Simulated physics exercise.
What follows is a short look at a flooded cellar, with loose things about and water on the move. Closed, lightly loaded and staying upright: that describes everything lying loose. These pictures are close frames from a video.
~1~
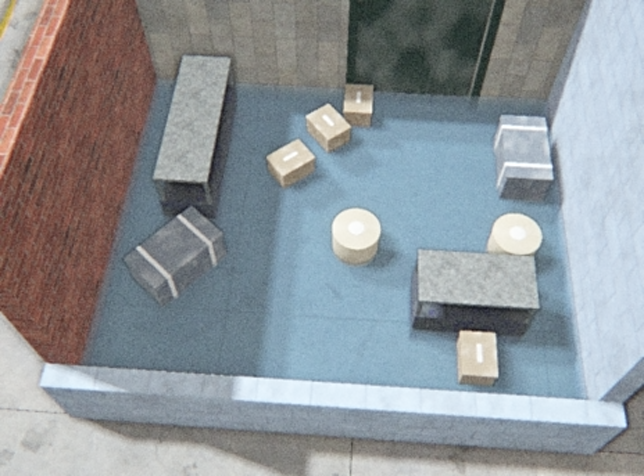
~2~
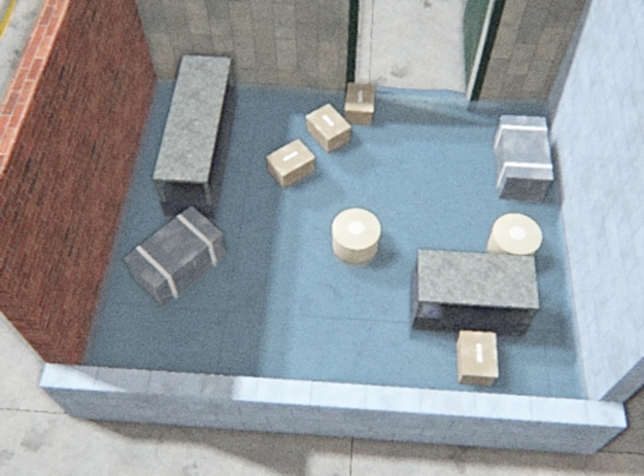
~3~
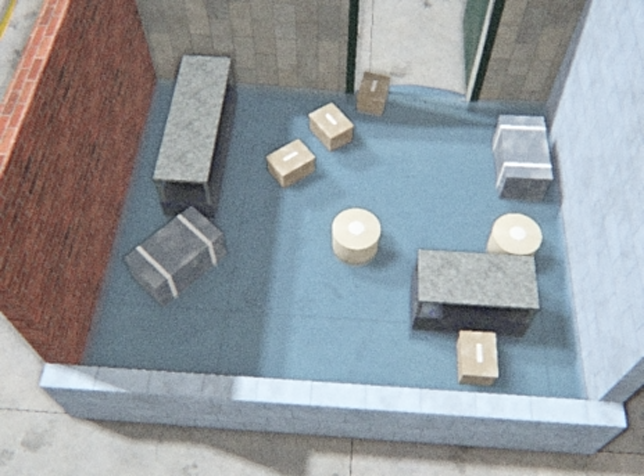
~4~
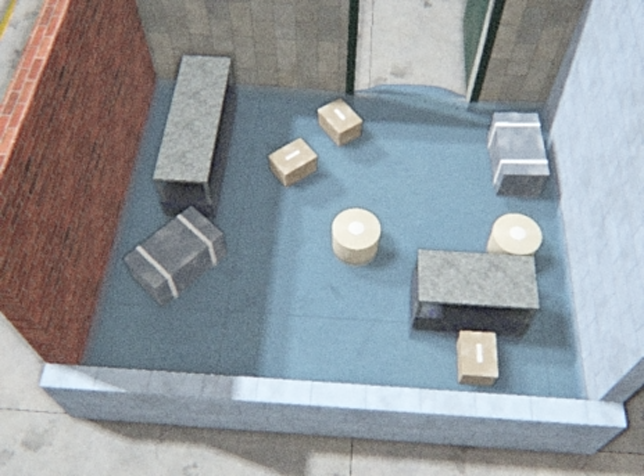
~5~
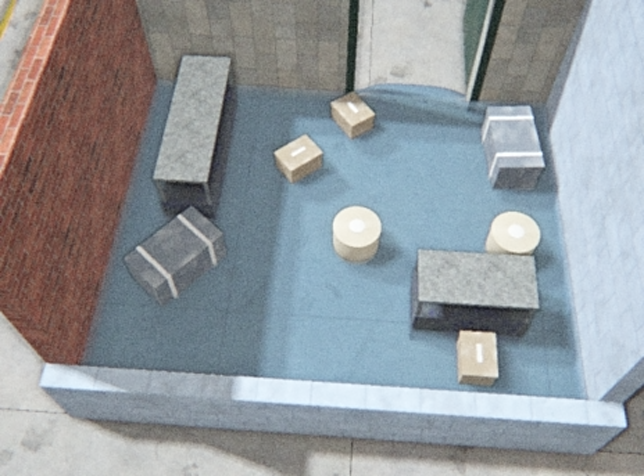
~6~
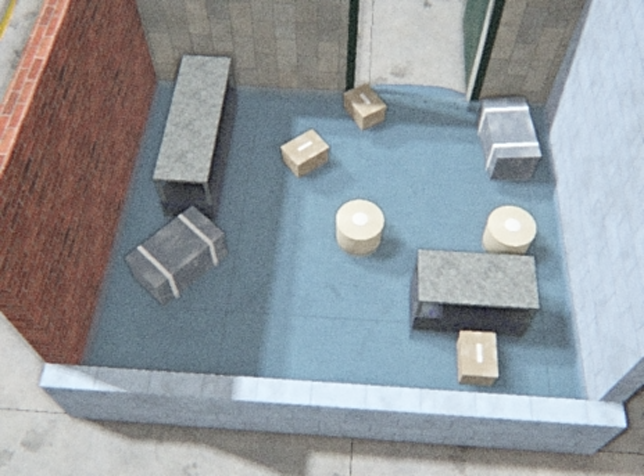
A dark door opens, one floating box slips out, then more boxes and a trunk drift.
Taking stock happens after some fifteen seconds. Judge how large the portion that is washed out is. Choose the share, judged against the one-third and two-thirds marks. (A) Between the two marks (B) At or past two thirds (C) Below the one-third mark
The answer is B.
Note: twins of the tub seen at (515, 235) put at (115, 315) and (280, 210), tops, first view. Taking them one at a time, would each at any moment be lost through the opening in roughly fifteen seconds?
Held back; swept away.
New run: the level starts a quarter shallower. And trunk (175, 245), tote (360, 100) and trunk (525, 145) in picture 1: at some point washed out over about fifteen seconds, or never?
Going item by item, that's still there, then exited, then exited.
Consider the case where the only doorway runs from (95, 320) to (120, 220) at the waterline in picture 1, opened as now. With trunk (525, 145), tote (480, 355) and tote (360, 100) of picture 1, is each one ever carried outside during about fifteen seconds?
In the order given: Remains, remains, remains.
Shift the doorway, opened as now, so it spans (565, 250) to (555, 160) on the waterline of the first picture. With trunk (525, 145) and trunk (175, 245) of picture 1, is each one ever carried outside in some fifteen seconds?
Going in order, the first is lost through the gap and the second is remaining.
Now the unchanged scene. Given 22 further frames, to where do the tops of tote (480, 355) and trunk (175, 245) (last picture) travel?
First near (516, 354), second near (292, 142).
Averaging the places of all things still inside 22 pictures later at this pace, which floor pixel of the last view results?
(391, 262).
A moment on, 2 of 8 are out; 6 afloat.
Next, 4 of 8 are out; 4 afloat.
Later, 6 of 8 are out; 2 afloat.
In the end, 6 of 8 are out; 2 afloat.
